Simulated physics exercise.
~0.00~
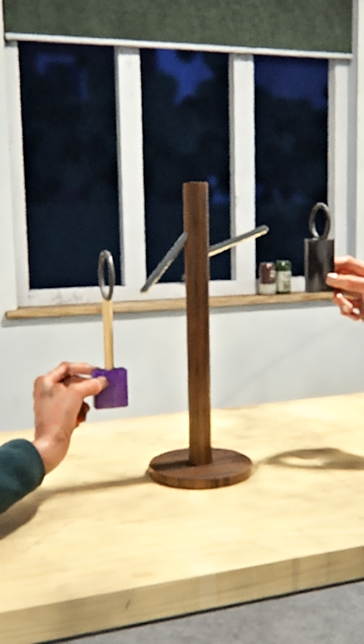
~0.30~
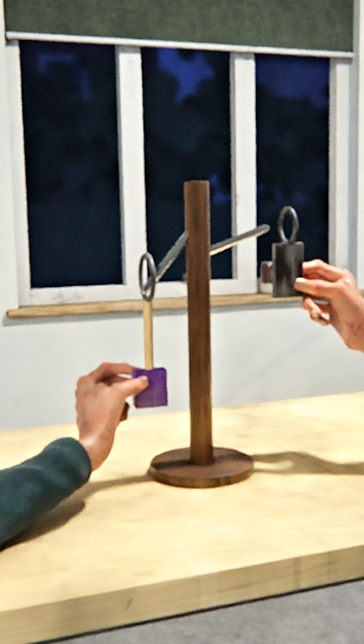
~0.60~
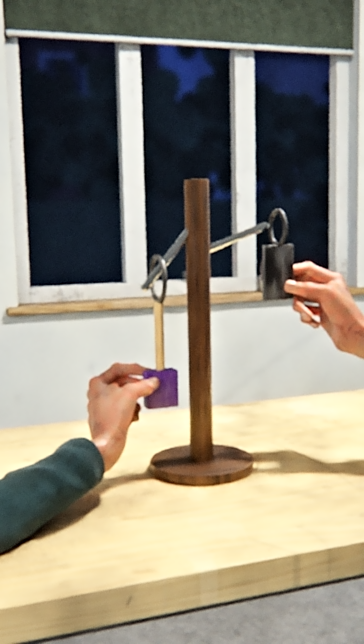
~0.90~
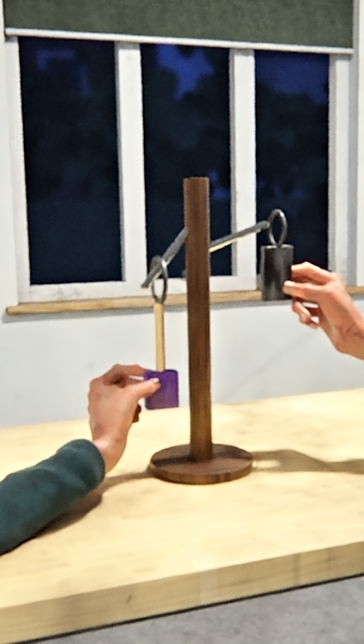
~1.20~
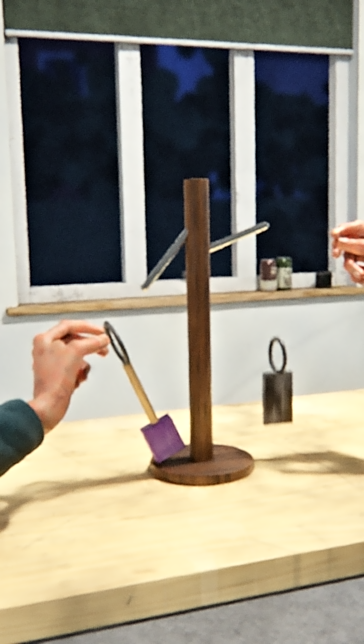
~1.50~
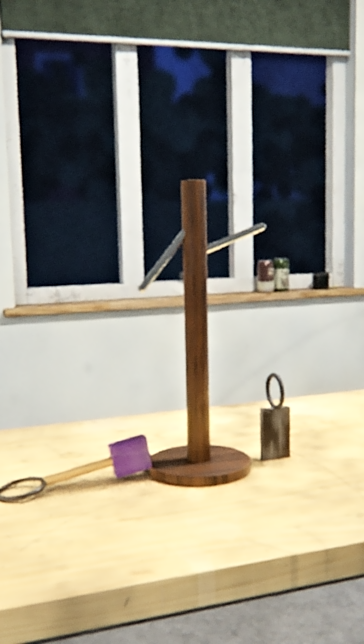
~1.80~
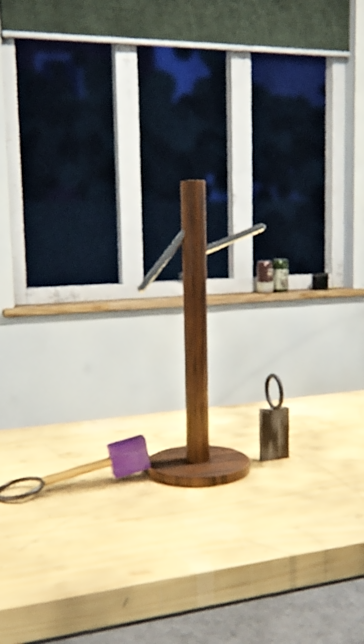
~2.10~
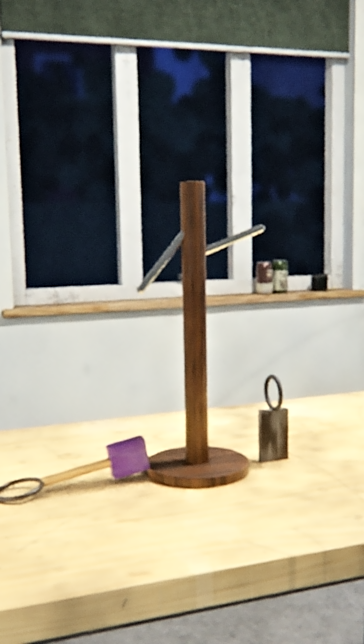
Two hands holding a purple brush and a black tag up to a wooden stand's pegs, then letting both drop to the table.
